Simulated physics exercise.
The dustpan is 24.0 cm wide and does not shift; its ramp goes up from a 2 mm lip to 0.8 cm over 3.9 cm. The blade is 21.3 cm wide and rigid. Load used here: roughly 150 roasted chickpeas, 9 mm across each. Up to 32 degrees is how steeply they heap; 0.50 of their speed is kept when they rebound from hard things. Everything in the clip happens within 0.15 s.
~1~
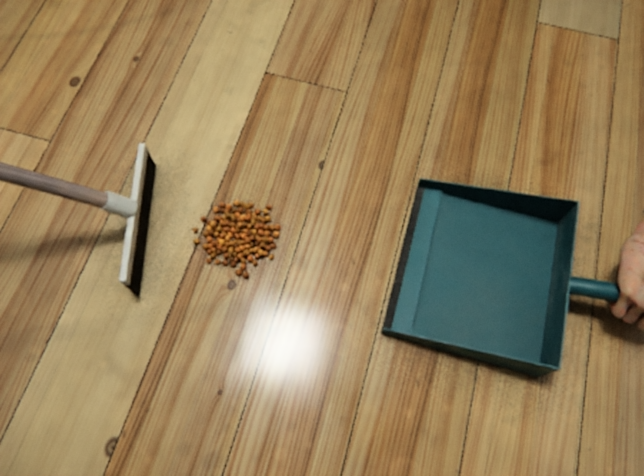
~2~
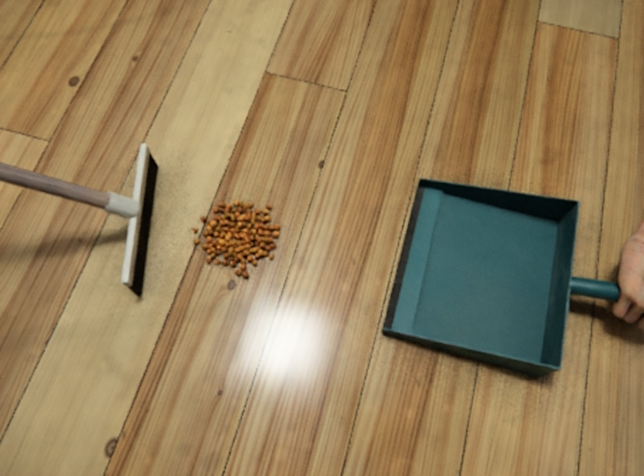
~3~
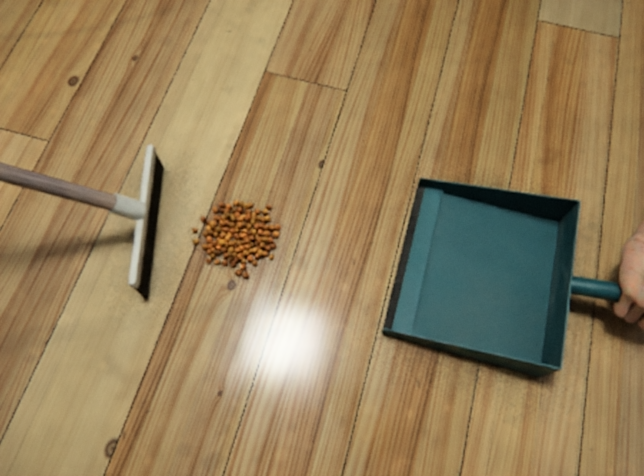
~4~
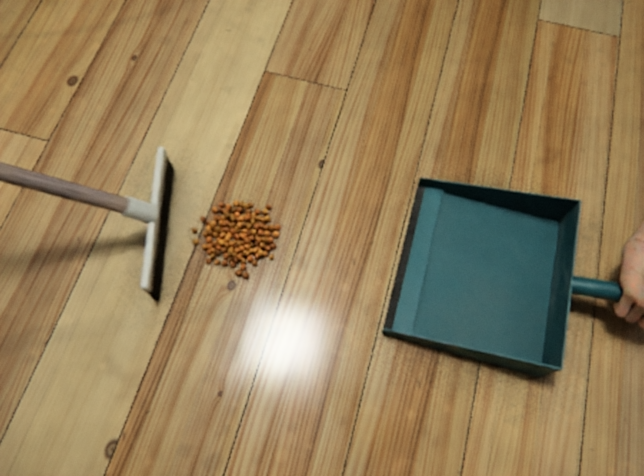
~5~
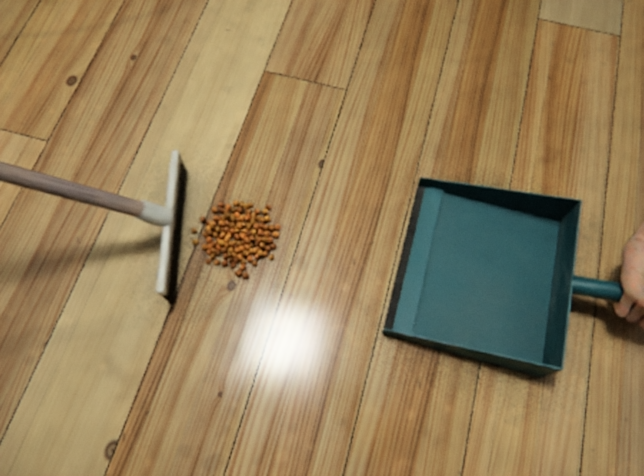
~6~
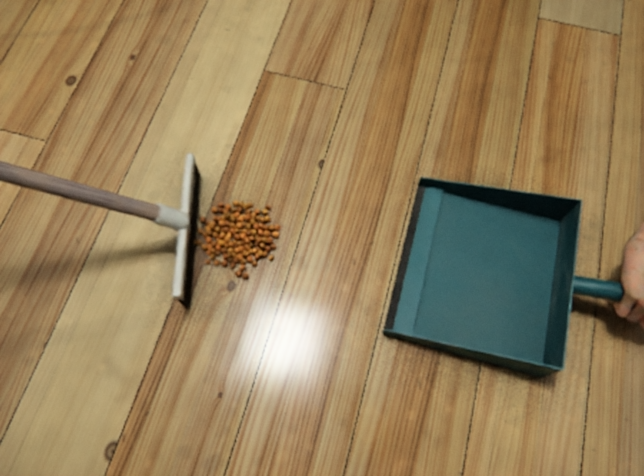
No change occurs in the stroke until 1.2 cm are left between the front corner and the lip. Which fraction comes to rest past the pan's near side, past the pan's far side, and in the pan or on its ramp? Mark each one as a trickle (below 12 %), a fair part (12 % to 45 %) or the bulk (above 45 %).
Near side: A trickle; far side: A trickle; pan: A fair part.
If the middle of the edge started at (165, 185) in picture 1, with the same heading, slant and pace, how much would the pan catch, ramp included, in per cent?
Roughly 30 percent would end up there.
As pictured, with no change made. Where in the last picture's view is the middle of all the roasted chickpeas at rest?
Near (396, 256).
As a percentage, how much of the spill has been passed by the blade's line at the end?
Some 5 percent of it.
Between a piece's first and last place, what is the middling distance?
Some 24 cm.
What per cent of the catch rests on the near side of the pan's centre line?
I'd say near 80 per cent.
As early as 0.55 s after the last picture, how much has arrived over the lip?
I'd say around 25 in a hundred has made it so far.
Then, 0.19 s after the last picture, middle of the blade 17 cm from the lip; 0 % over the lip, far side 0 %, near side 0 %.
Then, 0.31 s after the last picture, middle of the blade 8 cm from the lip; 0 % over the lip, far side 0 %, near side 0 %.
Then, 0.55 s after the last picture, middle of the blade 4 cm from the lip; 25 % over the lip, far side 0 %, near side 0 %.
In the end, near side 0 %, far side 0 %, pan 20 %, in front of the lip or behind the blade 75 %.
